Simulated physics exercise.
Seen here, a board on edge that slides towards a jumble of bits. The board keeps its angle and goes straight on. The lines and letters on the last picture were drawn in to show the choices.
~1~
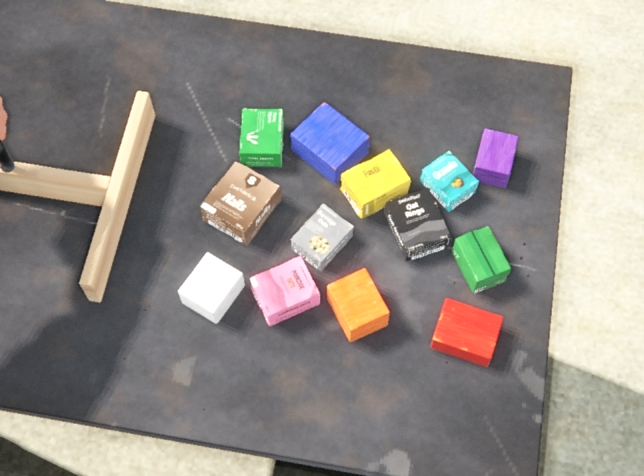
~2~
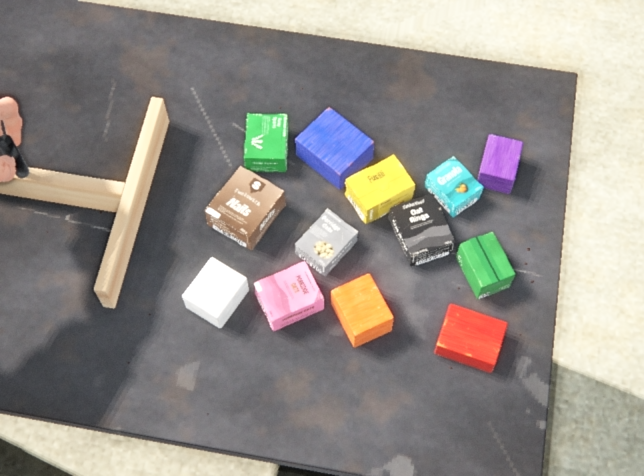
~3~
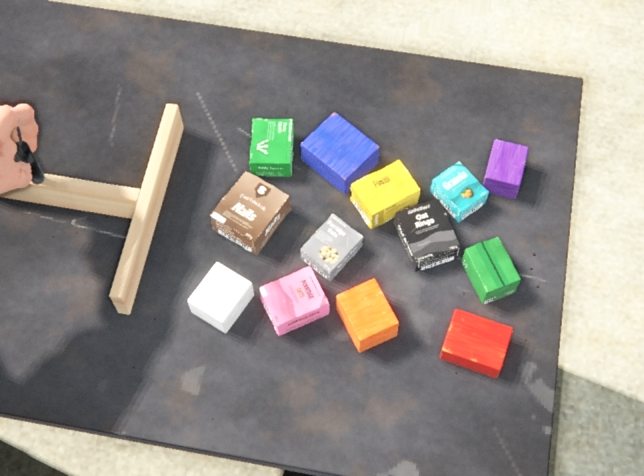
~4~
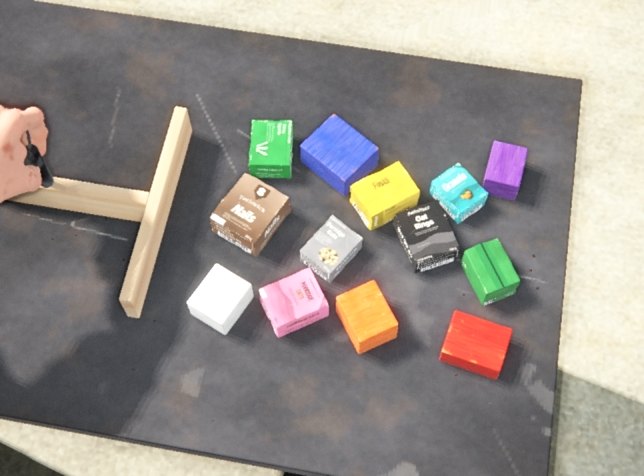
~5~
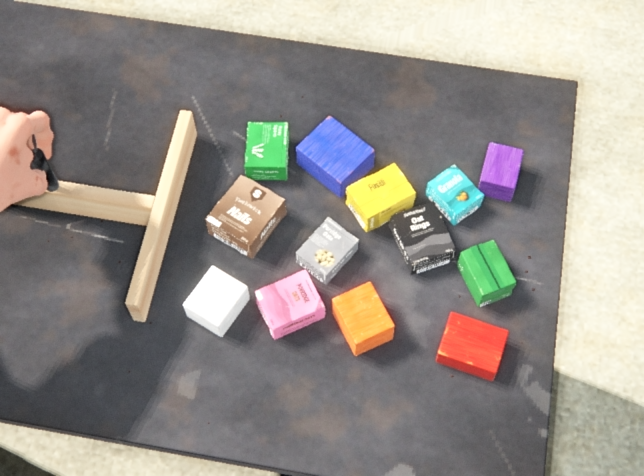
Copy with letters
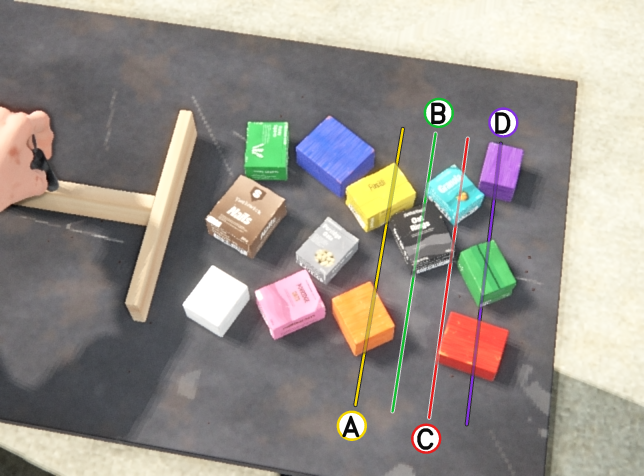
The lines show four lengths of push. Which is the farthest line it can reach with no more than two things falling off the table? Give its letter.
Stop at B.
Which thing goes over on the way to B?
The red block.
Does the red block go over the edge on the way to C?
Yes.
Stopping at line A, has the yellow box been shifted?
By then, yes.
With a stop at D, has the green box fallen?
Yes.
On the marked copy, A at (381, 258); B at (416, 263); C at (450, 269); D at (485, 275).
Following B. Soon after the start, board (251, 218); pink packet (320, 317); white block (264, 307).
Later, board (341, 232); red block (508, 352); purple block (513, 168).
In the end, board (413, 243); red block over the edge; green box (548, 297); one fallen.
As for the rest, A is within the limit but short; C drops four; D drops six.
